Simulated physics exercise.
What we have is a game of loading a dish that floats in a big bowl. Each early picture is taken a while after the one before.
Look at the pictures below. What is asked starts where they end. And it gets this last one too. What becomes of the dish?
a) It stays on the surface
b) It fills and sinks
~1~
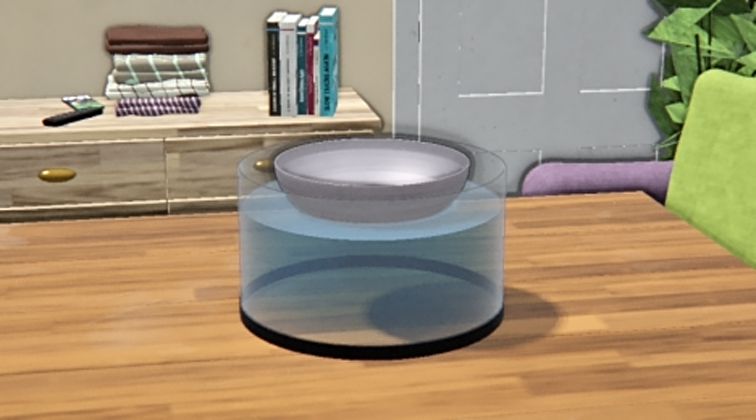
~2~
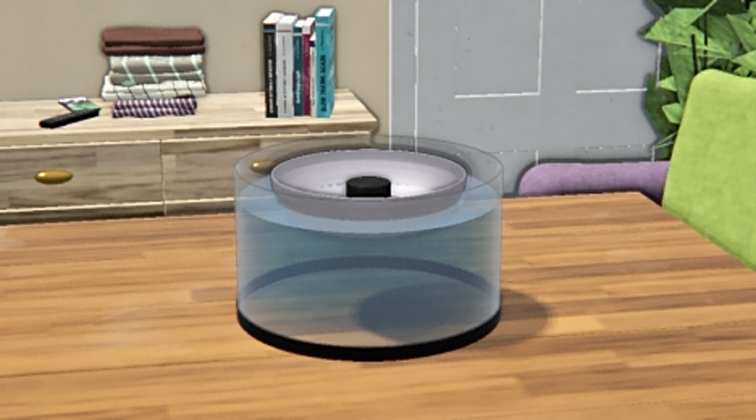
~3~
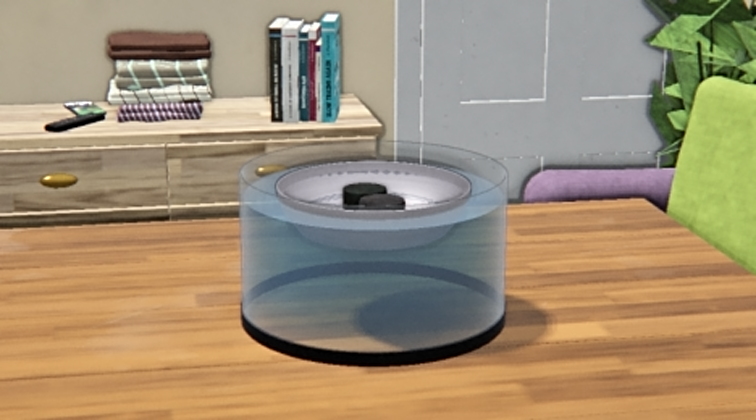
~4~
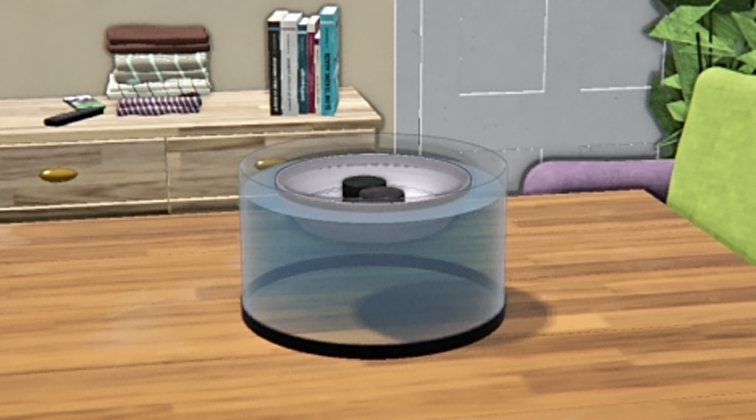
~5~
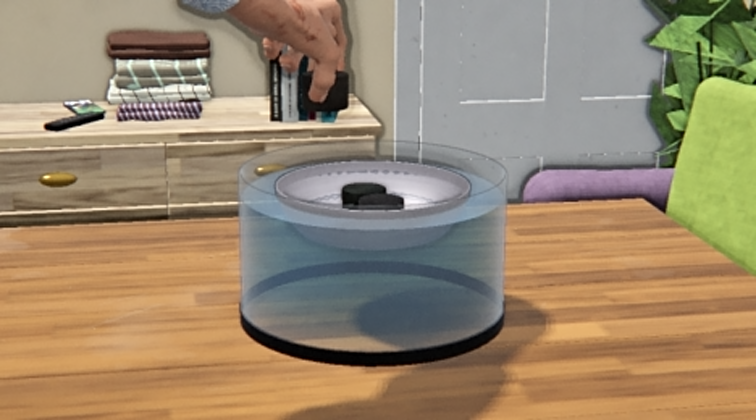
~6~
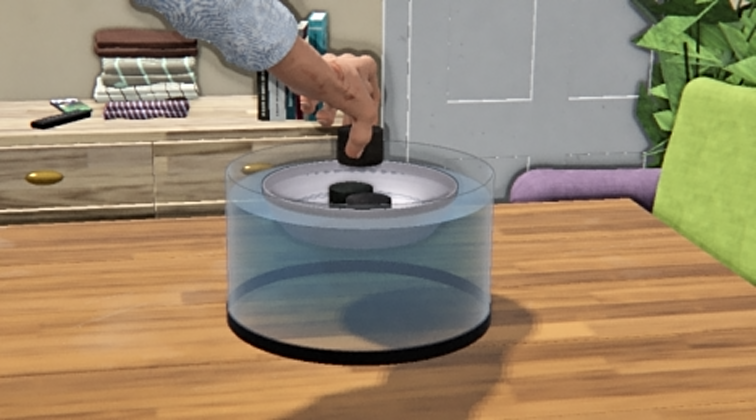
It fills and sinks.
Next, the iron weight is in and the dish dips.
After that, water pours in over its edge.
Finally, the dish lies on the bottom with its load.
